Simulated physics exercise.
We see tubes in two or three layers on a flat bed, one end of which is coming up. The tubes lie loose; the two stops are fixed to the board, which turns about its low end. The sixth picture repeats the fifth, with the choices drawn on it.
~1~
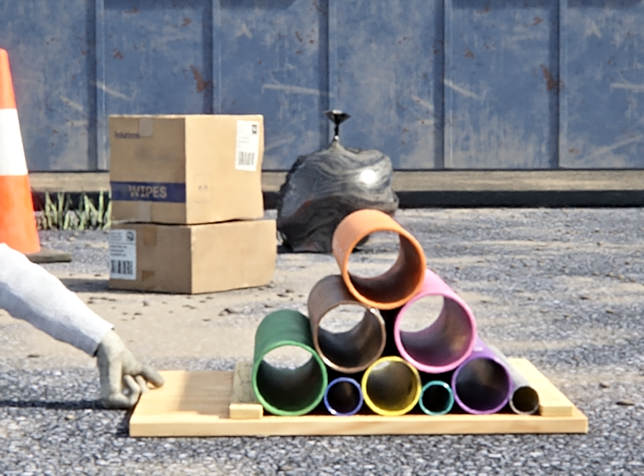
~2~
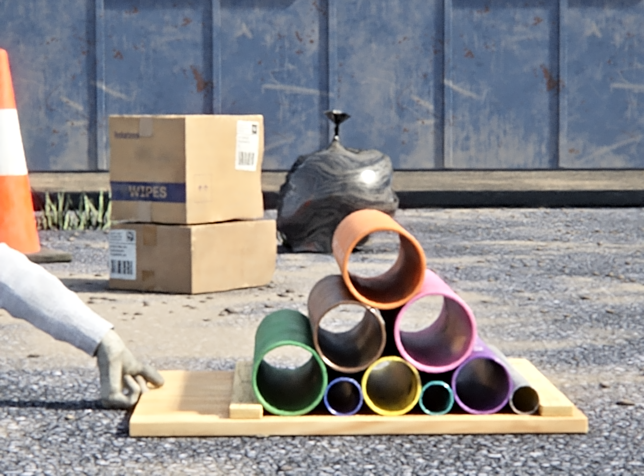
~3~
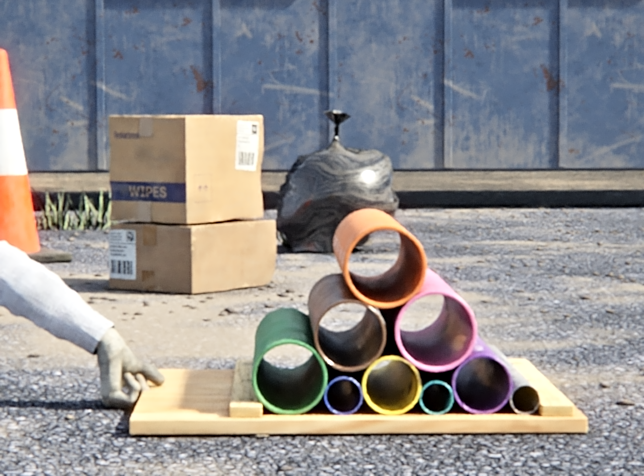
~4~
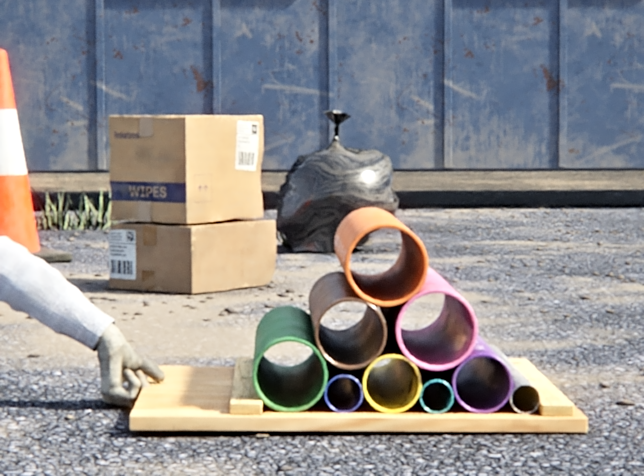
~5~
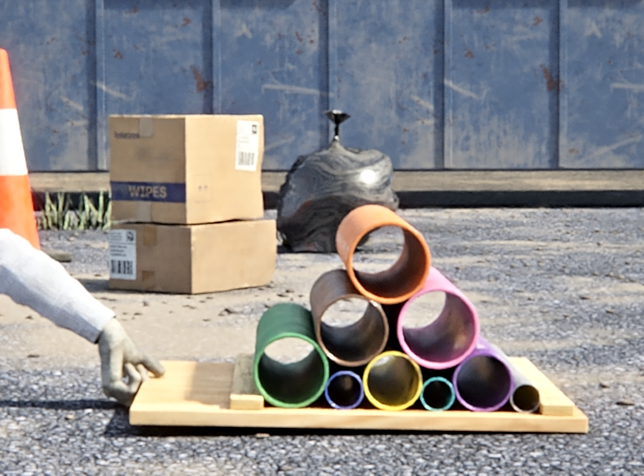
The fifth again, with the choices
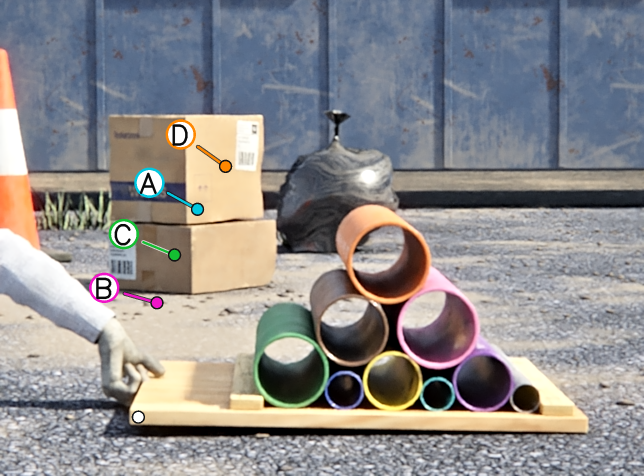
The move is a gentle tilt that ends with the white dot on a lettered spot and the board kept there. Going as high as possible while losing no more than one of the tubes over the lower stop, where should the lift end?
Lift it to D and no more.
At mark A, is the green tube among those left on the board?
Yes, with A.
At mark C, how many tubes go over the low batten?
It comes to none.
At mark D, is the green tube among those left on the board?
Yes.
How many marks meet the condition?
Four of them.
On the marked copy, A at (198, 209); B at (157, 303); C at (175, 255); D at (225, 166); the white dot at (139, 417).
Following D. Soon after the start, board at 20°.
Later, board at 36°.
In the end, board at 36°, none over the low batten.
As for the rest, A none over the low batten; B none over the low batten; C none over the low batten.
